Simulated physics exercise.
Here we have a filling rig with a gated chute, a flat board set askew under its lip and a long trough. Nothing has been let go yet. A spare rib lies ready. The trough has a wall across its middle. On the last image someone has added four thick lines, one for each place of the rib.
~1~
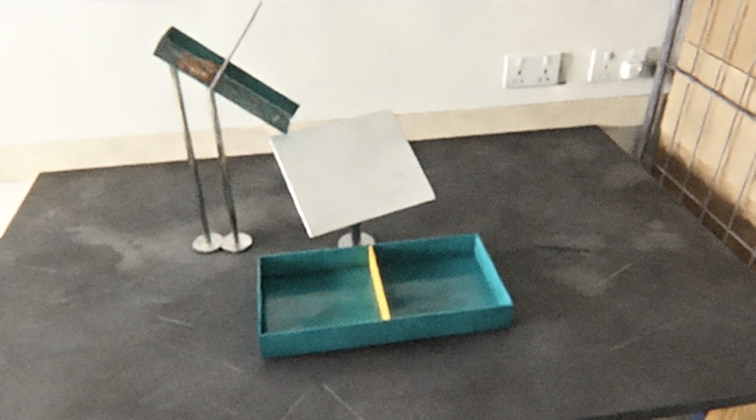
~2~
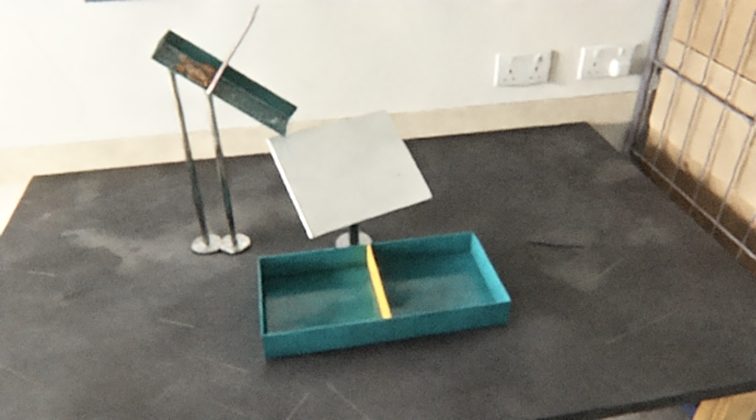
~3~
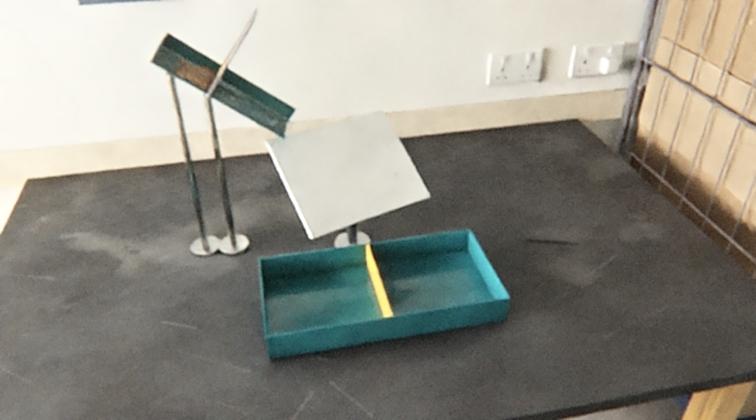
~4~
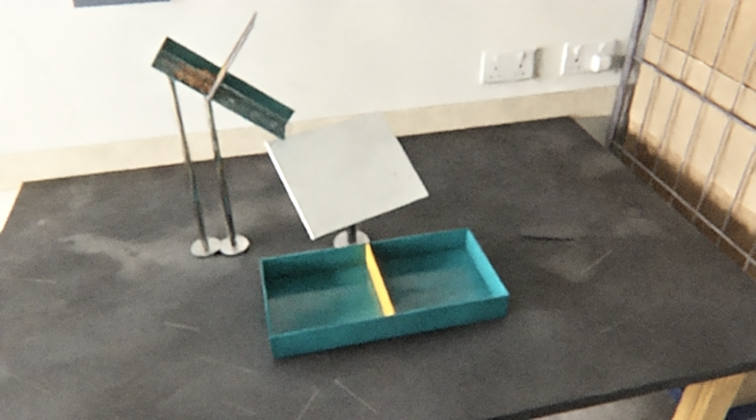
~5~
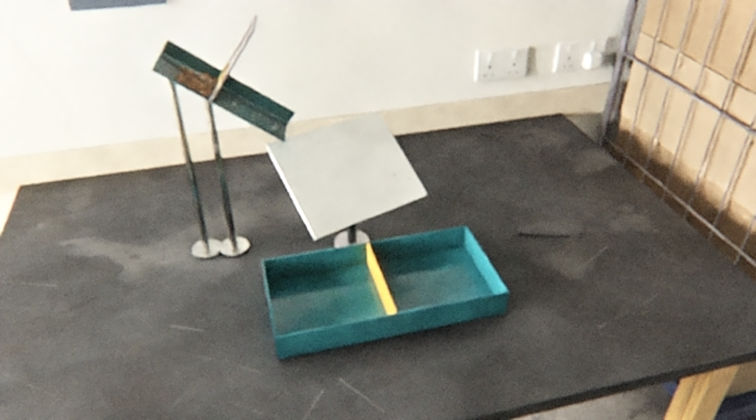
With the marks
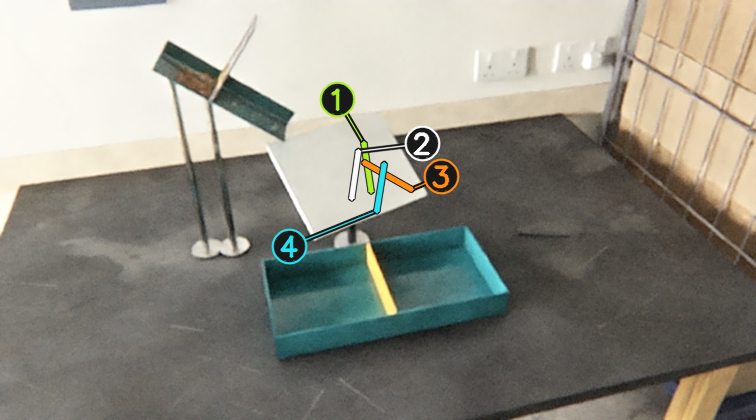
Only the view shifted slightly, while the raised green chute with brown bits behind its gate, the tilted pale board and the green trough split by a yellow wall all stayed still on the dark table.
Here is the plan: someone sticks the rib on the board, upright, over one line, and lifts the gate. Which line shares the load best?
The answer is line 4.
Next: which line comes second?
Here it is line 1.
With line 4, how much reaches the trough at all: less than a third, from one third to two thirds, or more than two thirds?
More than two thirds.
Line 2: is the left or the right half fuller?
More lands on the left.
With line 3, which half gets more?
Right.
On the marked copy, line 1 from (363, 143) to (371, 191); line 2 from (358, 151) to (351, 198); line 3 from (364, 162) to (411, 189); line 4 from (384, 164) to (376, 210).
If 1 is chosen, of what is caught, close to a quarter in the left half, the bulk in the right.
If 2 is chosen, of what is caught, all but a few in the left half, a small share in the right.
If 3 is chosen, of what is caught, a small share in the left half, all but a few in the right.
If 4 is chosen, of what is caught, close to half in the left half, close to half in the right.
